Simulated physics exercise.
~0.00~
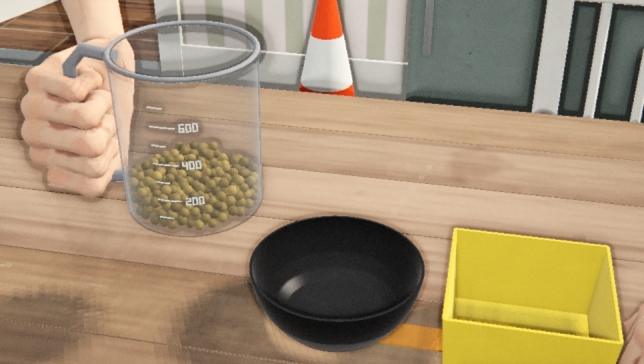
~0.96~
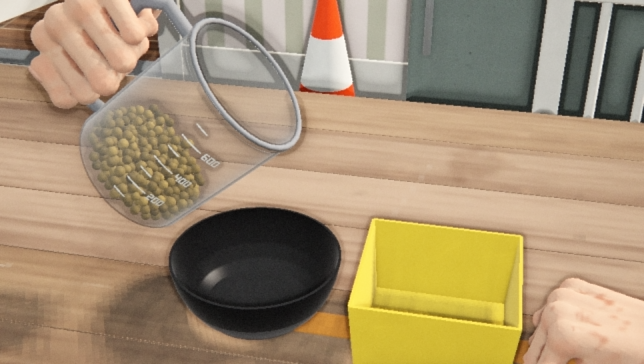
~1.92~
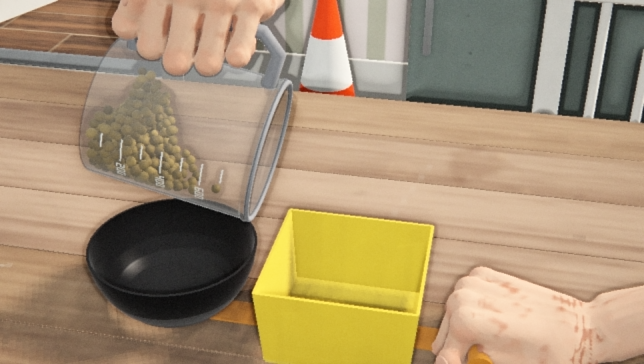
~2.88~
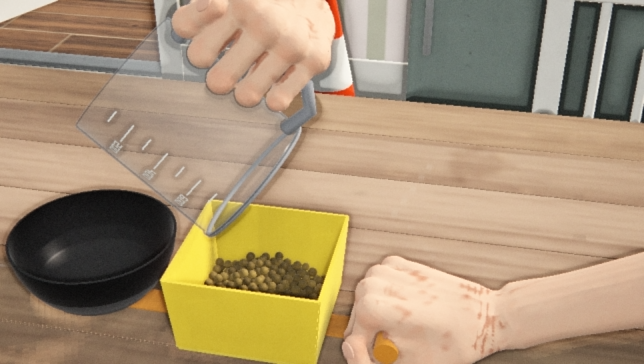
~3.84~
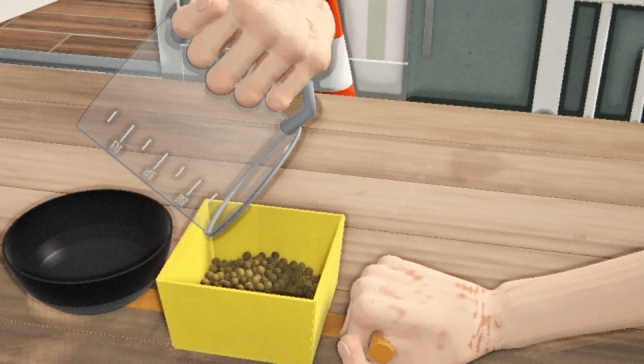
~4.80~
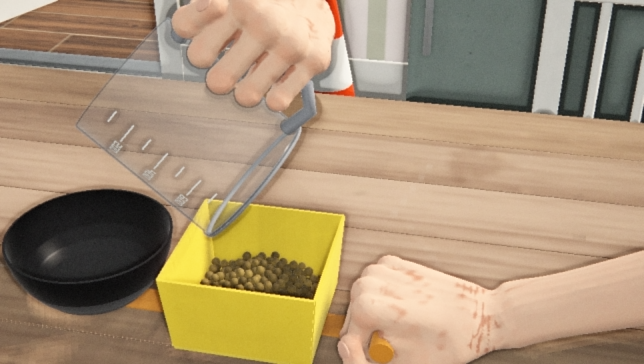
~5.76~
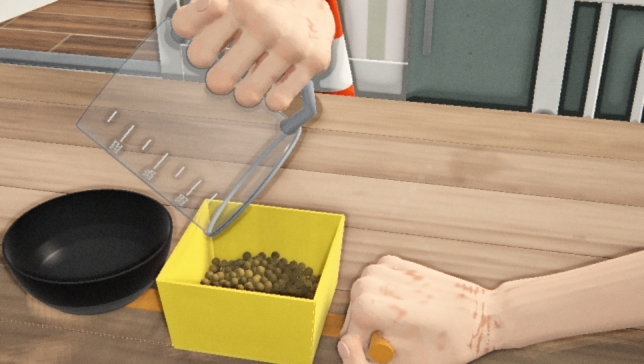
On a wooden counter, a hand tips a clear jug of small greenish lentils while a black bowl and a yellow tin slide left beneath it; the lentils pour into the tin, where they all rest as the emptied jug stays tilted and the bowl remains empty.
